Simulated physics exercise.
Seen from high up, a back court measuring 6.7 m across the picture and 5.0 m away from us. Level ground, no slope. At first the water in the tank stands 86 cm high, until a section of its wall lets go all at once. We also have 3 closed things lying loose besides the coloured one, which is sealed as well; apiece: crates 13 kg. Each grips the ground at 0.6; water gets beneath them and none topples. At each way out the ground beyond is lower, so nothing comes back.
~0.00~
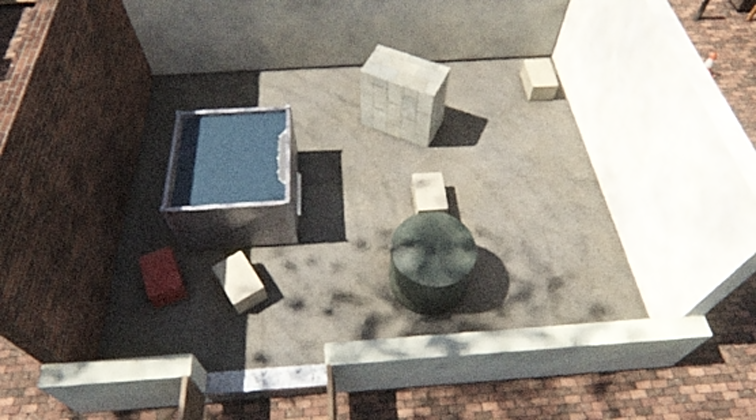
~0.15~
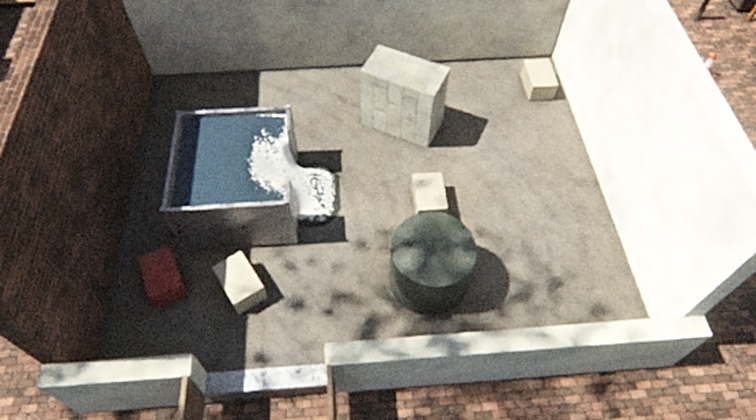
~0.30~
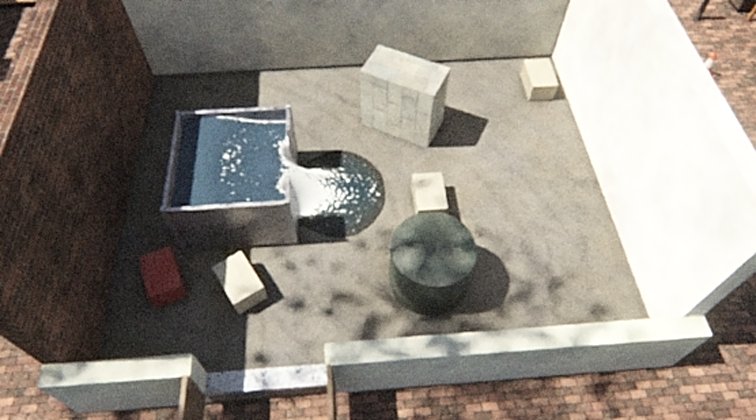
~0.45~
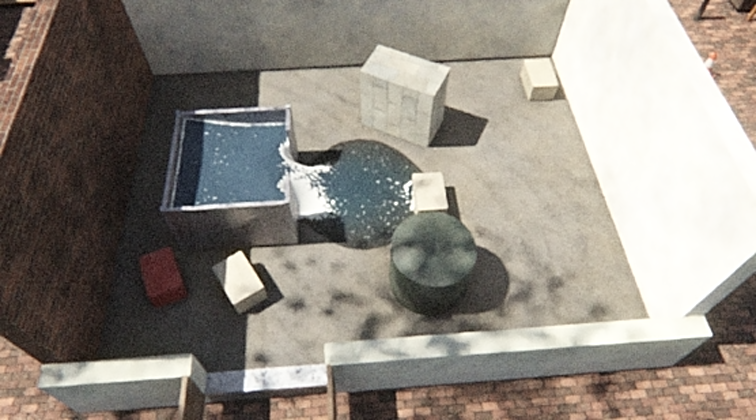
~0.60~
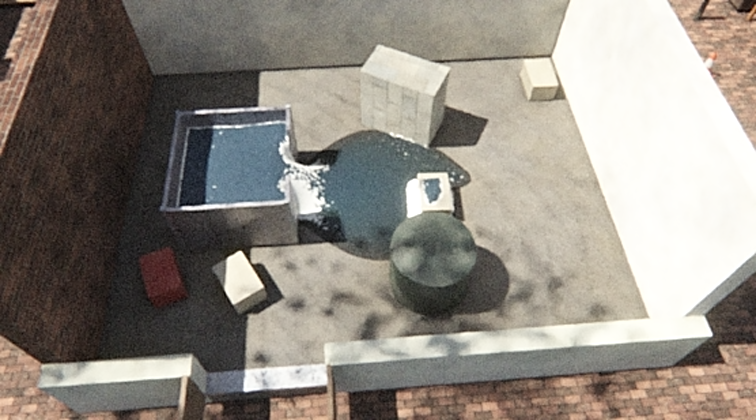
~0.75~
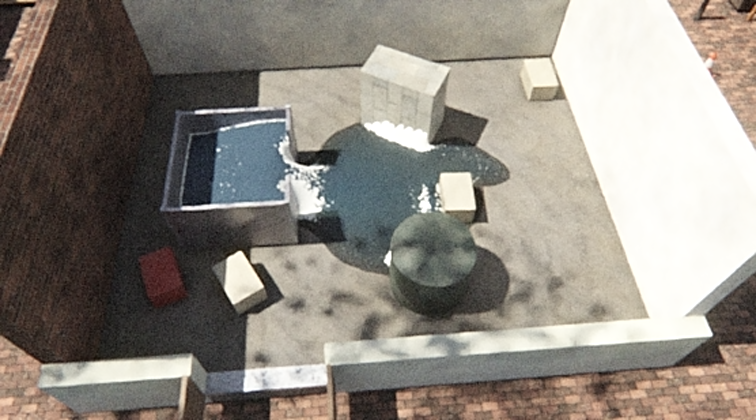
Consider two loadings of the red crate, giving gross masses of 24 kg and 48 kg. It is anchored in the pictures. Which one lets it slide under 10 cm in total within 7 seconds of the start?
I expect the lighter figure to be plenty.
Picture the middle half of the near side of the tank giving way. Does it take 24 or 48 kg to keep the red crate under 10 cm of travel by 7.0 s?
Under that change, only the heavier pick does it.
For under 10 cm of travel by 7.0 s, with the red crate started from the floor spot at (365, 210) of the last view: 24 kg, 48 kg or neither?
Going by the scene, both weights fall short.
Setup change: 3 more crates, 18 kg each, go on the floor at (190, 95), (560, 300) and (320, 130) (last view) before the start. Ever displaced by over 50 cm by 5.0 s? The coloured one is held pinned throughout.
Taking them one by one: Below the mark; above the mark; below the mark.
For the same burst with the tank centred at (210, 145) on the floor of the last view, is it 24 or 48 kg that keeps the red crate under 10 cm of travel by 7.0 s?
In that case the lighter mass suffices.
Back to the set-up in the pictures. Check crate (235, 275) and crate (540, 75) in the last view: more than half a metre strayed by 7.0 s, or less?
So the first one stays inside and the second one crosses the line.
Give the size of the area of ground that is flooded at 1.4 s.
Roughly 14 m2 of it is wet.
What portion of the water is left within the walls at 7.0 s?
98 %.
After 1.4 s the red crate would be 0 cm from its start with 24 kg and 0 cm from its start with 48 kg; 0 cm of water round it then.
After 3.1 s the red crate would be 0 cm from its start with 24 kg and 0 cm from its start with 48 kg; 0 cm of water round it then.
After 4.9 s the red crate would be 0 cm from its start with 24 kg and 0 cm from its start with 48 kg; 0 cm of water round it then.
After 7.0 s the red crate would be 0 cm from its start with 24 kg and 0 cm from its start with 48 kg; 3 cm of water round it then.
